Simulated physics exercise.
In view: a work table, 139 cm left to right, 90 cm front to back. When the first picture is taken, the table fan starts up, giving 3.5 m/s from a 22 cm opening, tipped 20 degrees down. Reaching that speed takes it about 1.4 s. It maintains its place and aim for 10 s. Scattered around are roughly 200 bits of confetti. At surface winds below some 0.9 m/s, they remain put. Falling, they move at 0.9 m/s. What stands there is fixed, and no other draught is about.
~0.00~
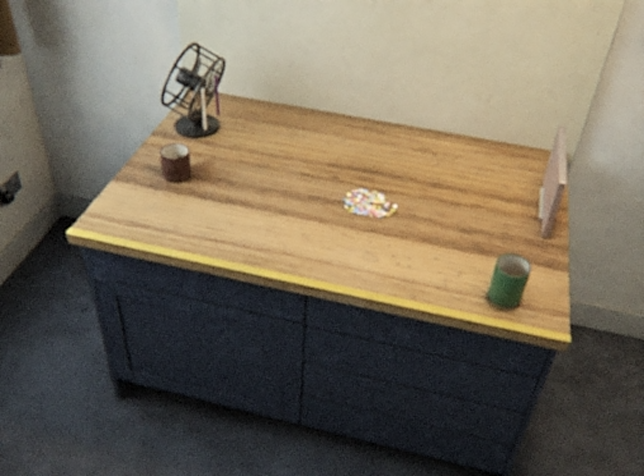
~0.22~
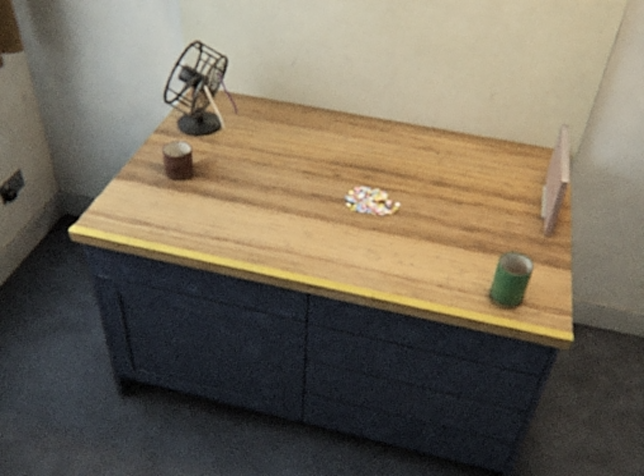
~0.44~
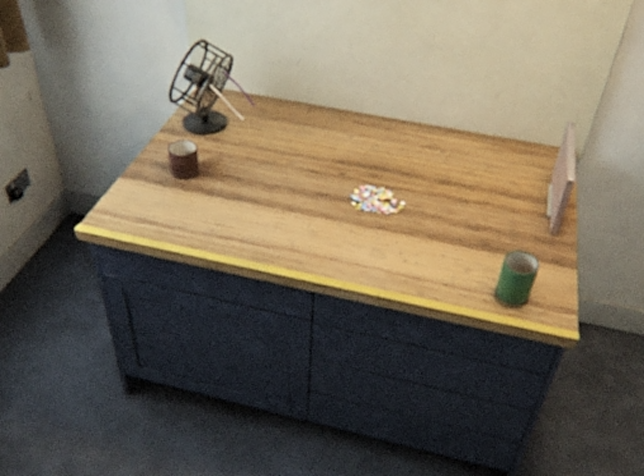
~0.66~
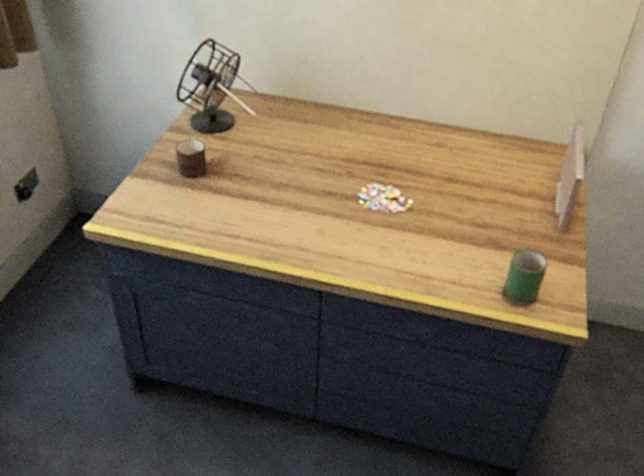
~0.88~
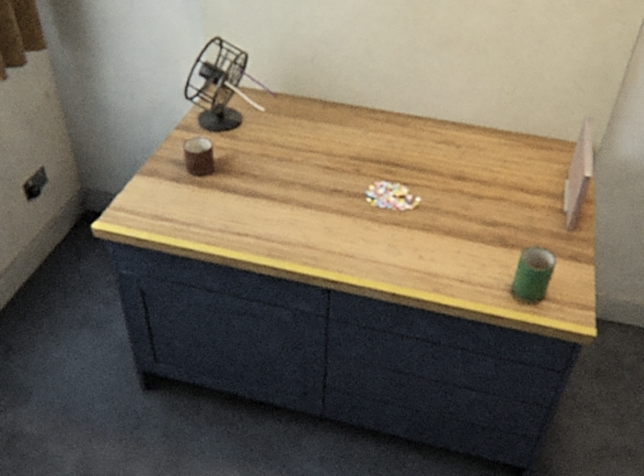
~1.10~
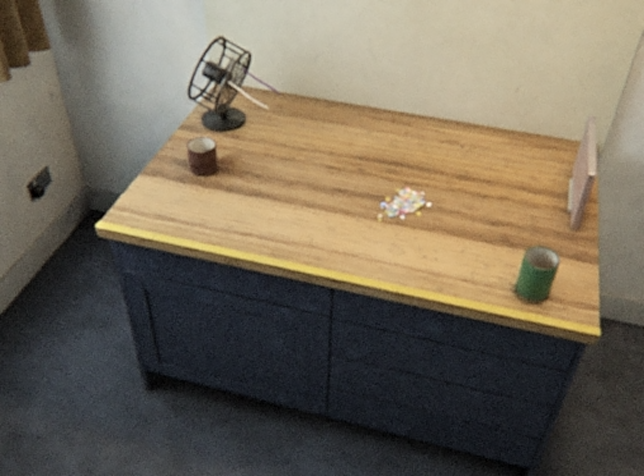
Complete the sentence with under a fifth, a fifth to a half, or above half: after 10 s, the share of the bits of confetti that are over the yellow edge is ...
After 10 s, the share is a fifth to a half.
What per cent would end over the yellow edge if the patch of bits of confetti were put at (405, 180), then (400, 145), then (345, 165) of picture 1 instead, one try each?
0, 0 and 2 in a hundred, respectively.
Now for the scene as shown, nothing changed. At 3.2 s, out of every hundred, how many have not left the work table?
About 2 %.
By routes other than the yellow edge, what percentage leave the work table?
That lands at some 60 %.
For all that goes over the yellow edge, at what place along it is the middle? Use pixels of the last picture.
The middle crossing sits close to (537, 322) in the last picture.
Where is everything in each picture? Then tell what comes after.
The middle of the bits of confetti is near (369, 205), none has stirred yet and the mouth of the table fan is at (194, 82), in the first frame.
The middle of the bits of confetti is near (371, 203), none has stirred yet and the yellow edge is centred on (305, 283), in the second frame.
The middle of the bits of confetti is near (376, 202), none has stirred yet, the top of a mug is at (522, 262) and the top of a laptop is at (571, 149), in the third frame.
The middle of the bits of confetti is near (384, 200) and none has stirred yet, in the fourth frame.
The middle of the bits of confetti is near (392, 198) and none has stirred yet, in the fifth frame.
The middle of the bits of confetti is near (402, 205), the farthest in sight from the table fan is at (429, 205) and about 70 % have left their places, in the sixth frame.
After 2.0 s, 22 % are over the yellow edge; the middle of those still in play is near (524, 308); 27 % have settled or left.
After 3.2 s, 34 % are over the yellow edge; 98 % have settled or left.
After 5.5 s, 34 % are over the yellow edge; 99 % have settled or left.
After 10.0 s, at the end, 35 % are over the yellow edge.
